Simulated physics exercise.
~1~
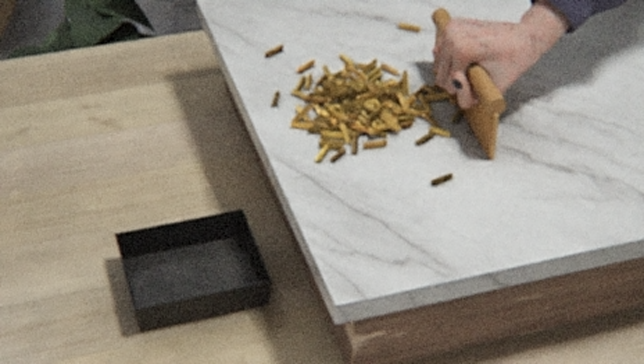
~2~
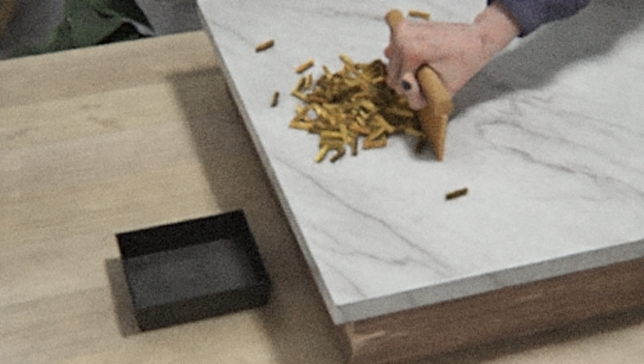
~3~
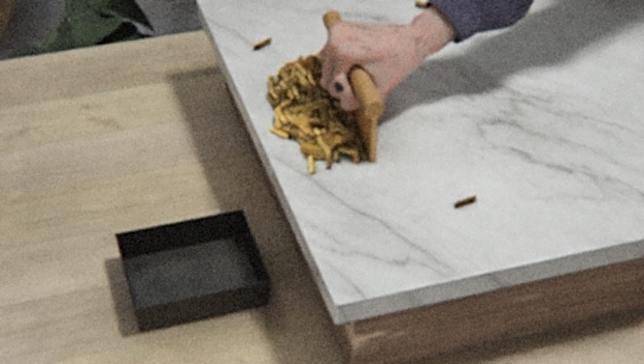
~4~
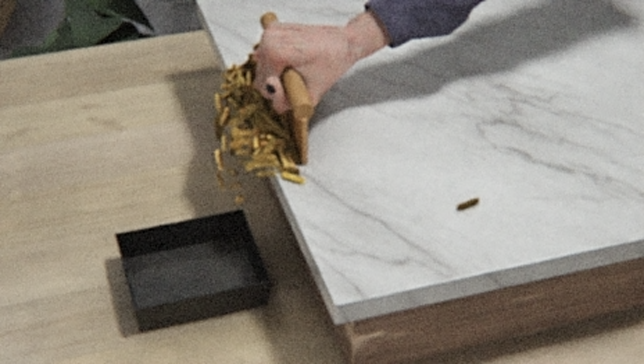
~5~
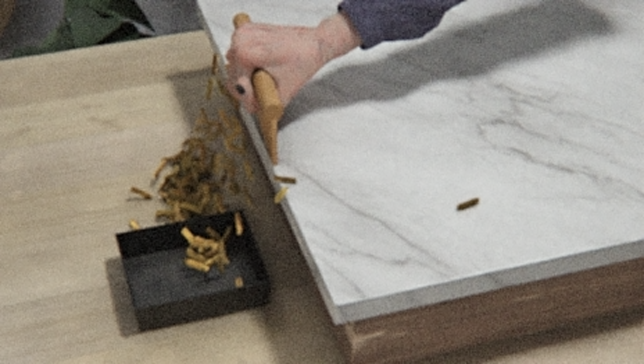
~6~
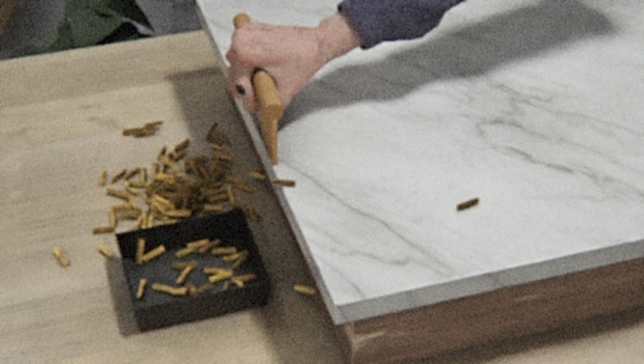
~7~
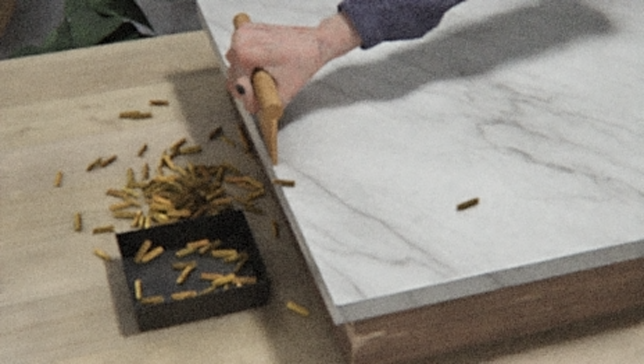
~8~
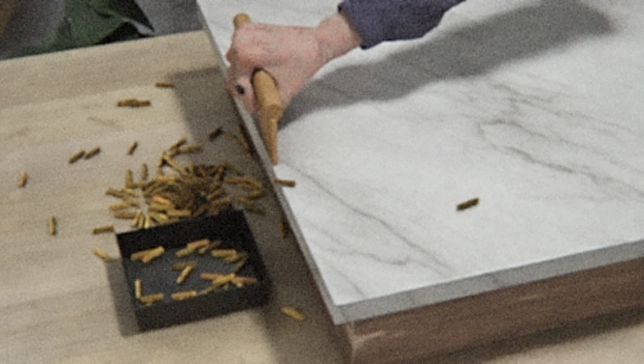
A hand holding a wooden scraper pushes a pile of dry pasta pieces left across a marble-patterned slab and over its edge, then stops there; some land in the black tin below, but most scatter on the wooden surface around it, while a few stay on the slab.
